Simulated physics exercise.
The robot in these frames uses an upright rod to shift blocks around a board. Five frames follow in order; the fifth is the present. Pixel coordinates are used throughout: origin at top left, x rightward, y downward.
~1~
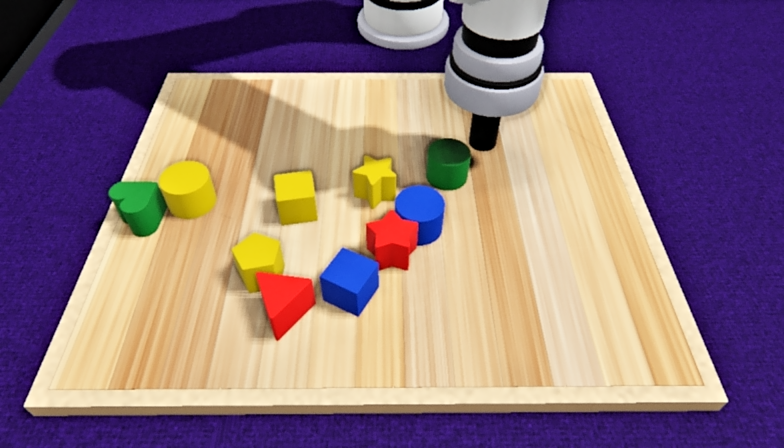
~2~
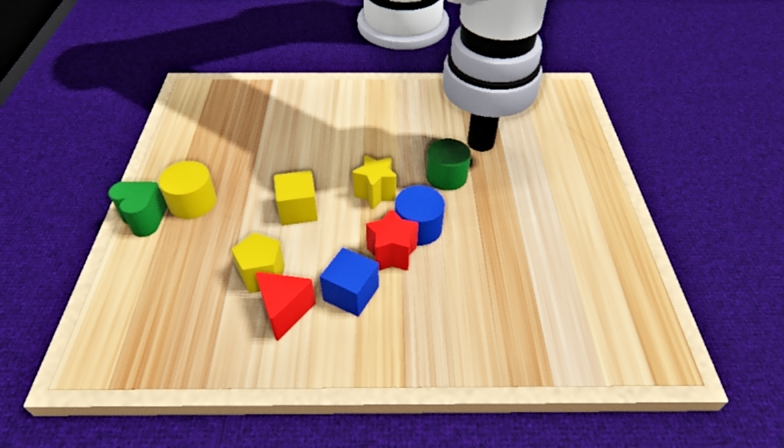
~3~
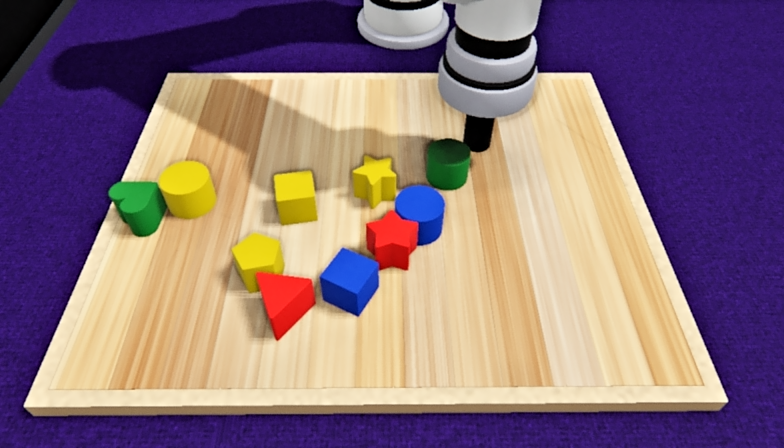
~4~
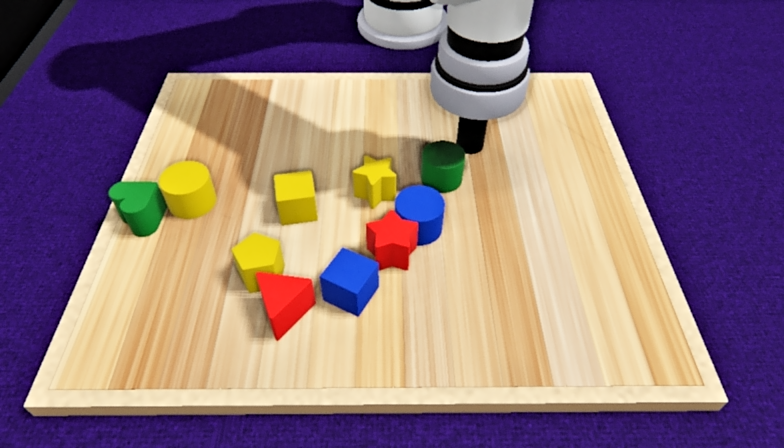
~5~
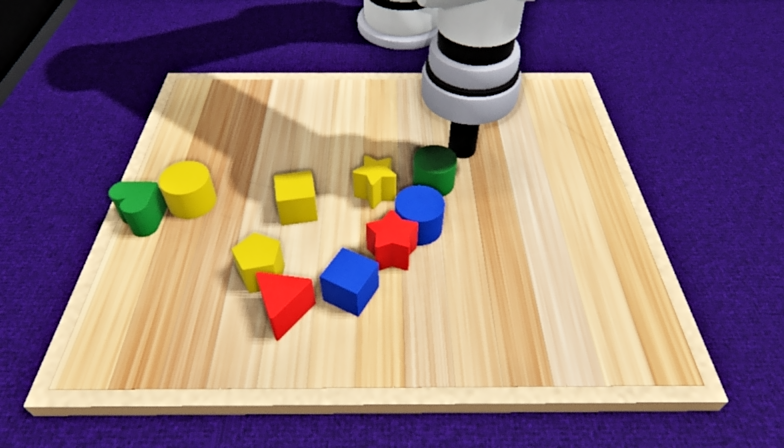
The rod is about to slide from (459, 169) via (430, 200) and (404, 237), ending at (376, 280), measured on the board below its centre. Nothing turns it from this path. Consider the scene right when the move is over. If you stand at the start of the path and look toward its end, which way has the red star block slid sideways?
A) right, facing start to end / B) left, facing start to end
(B)
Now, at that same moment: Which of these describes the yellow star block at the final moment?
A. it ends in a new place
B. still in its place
(A)
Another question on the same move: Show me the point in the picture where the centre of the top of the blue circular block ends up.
It ends at (398, 288).
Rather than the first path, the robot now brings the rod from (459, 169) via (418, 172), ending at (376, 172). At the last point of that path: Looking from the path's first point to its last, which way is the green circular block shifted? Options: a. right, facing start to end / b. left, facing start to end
Letter b.
On the path given first. One third of the way, rod (431, 181); yellow star block (361, 169), turned 35° clockwise; red star block (387, 242); blue circular block (411, 214); green circular block (395, 181).
Two thirds of the way, rod (404, 219); blue four-sided block (331, 297), turned 45° clockwise; yellow star block (354, 167), turned 60° clockwise; red star block (375, 281); blue circular block (399, 245); green circular block (374, 193).
At the end, rod (375, 262); blue four-sided block (323, 308), turned 65° clockwise; yellow star block (354, 167), turned 60° clockwise; red star block (376, 329), turned 55° clockwise; blue circular block (398, 288); green circular block (374, 193).
